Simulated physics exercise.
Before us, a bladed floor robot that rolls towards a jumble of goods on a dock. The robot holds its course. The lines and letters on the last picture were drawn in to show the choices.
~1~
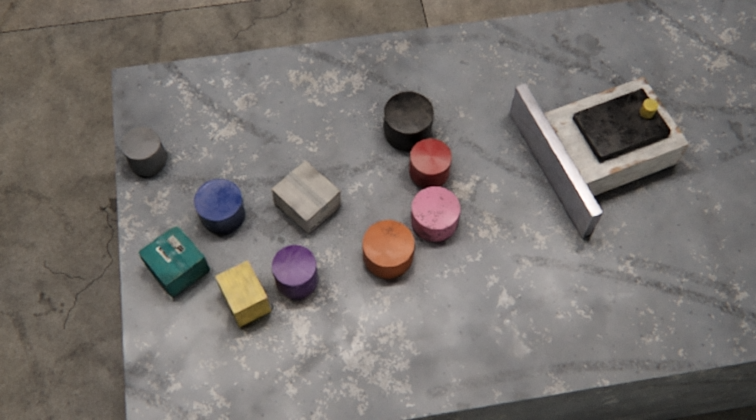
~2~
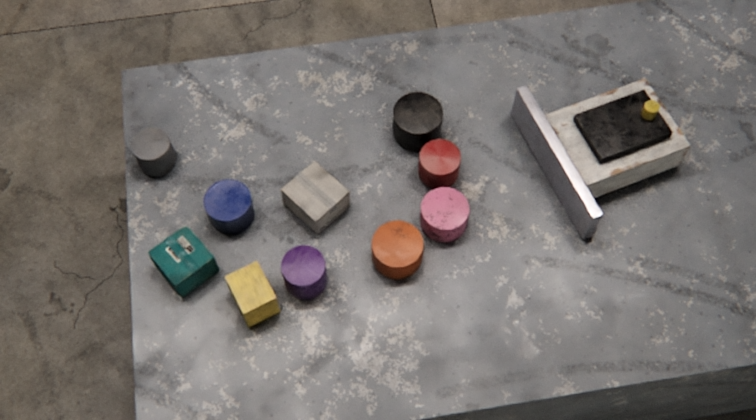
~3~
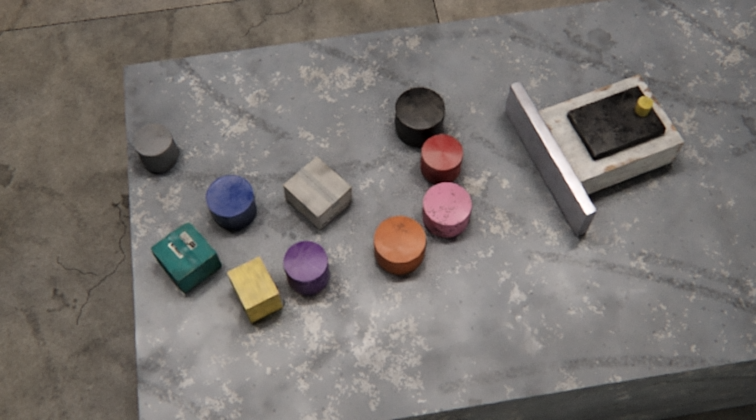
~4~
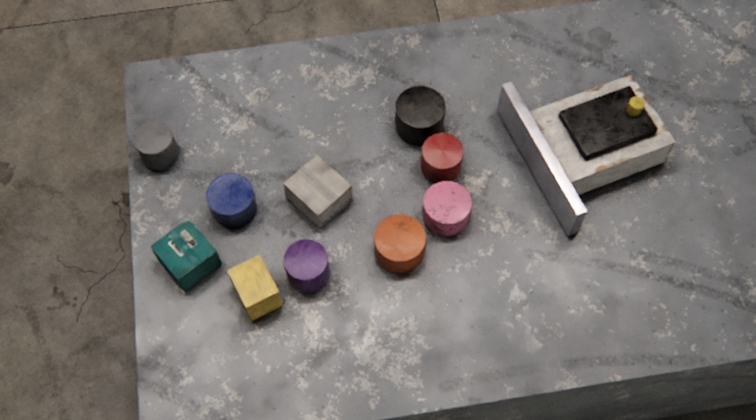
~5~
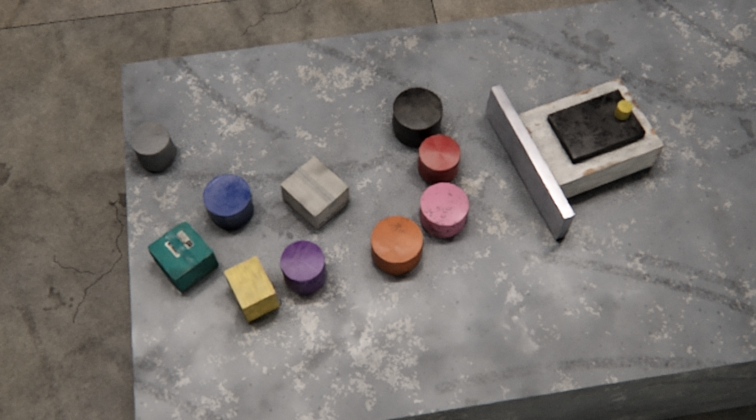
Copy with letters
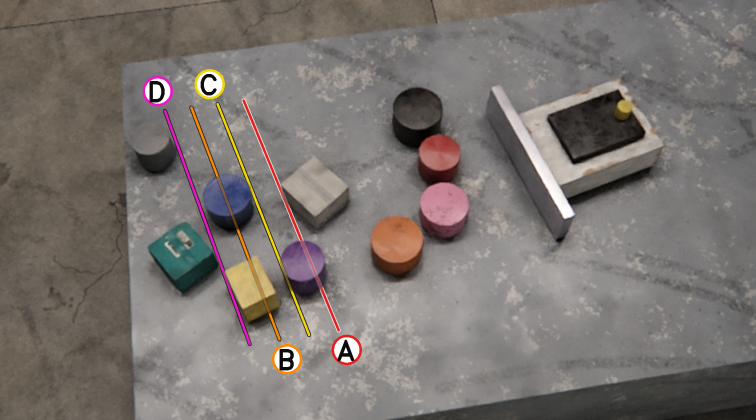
On a grey dock, a bladed robot rolls slightly left towards scattered canisters, crates and parcels.
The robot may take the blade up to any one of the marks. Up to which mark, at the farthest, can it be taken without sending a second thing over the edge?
No farther than D.
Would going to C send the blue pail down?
No.
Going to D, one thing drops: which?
The blue pail.
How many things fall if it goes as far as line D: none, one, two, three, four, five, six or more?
In all, one.
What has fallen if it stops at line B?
The blue pail goes over.
On the copy, A at (288, 208); B at (232, 216); C at (260, 212); D at (204, 220).
On D. First, robot (476, 143); black canister (357, 134); orange canister (376, 261).
Then, robot (361, 159); blue pail (185, 205); white box (230, 217).
Finally, robot (267, 172); blue pail over the edge; white box (138, 232); one fallen.
By contrast, A is within the limit but short; B is within the limit but short; C is within the limit but short.
